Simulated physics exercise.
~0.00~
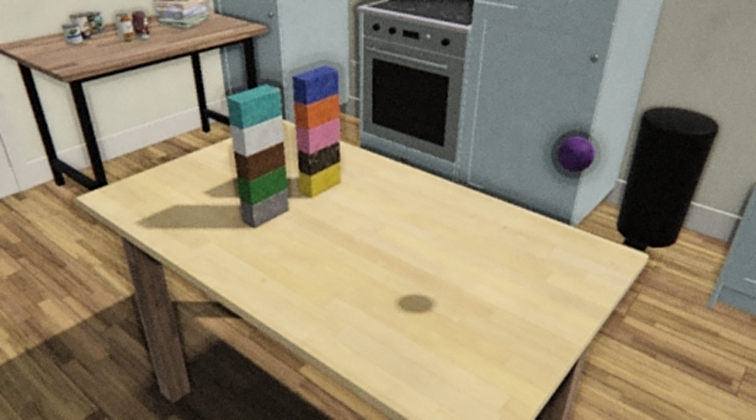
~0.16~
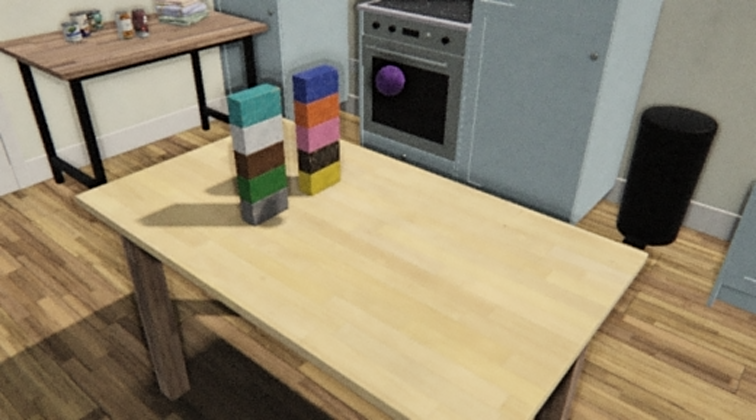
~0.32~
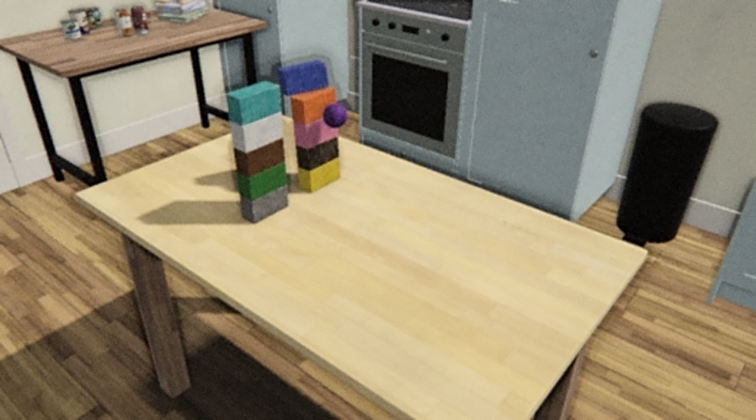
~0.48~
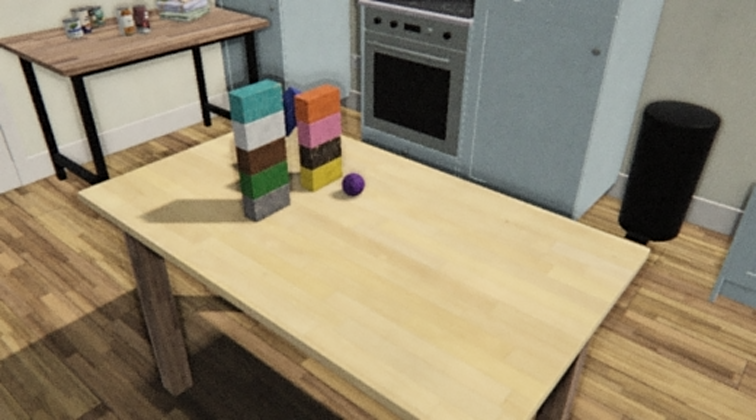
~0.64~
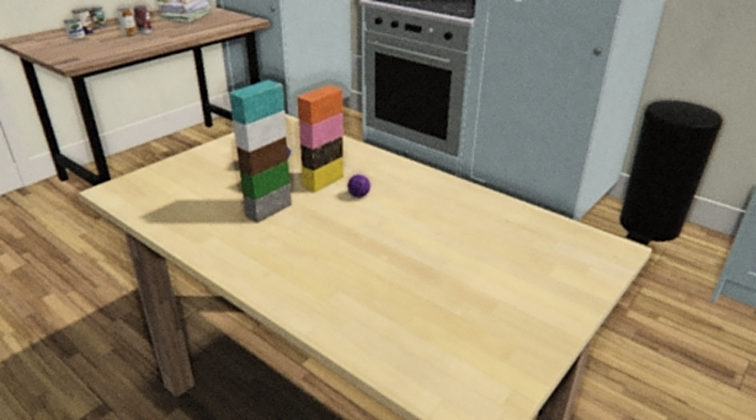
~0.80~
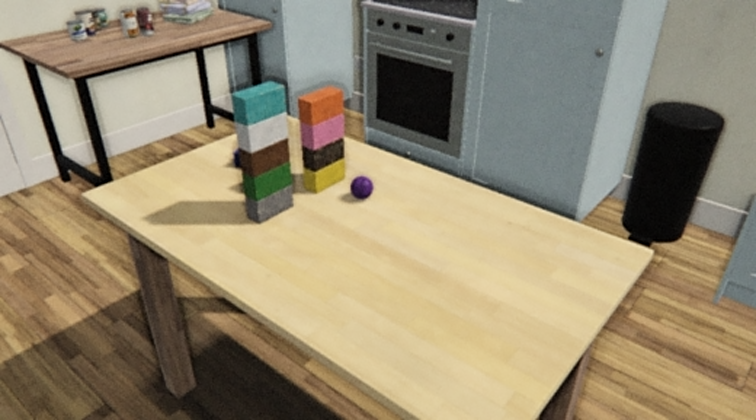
The clip opens on a pale wooden table in a kitchen, with two stacks of five coloured blocks near its far left side and a purple ball in the air to the right. The ball flies left past the oven toward the rear stack. It reaches the upper part of that stack as the blue block on top slides left and leans. The ball drops to the tabletop beside the stack while the blue block falls behind the front stack. At the end, the ball rests near the yellow block, the blue block lies tipped over, partly hidden, and the other blocks remain stacked.
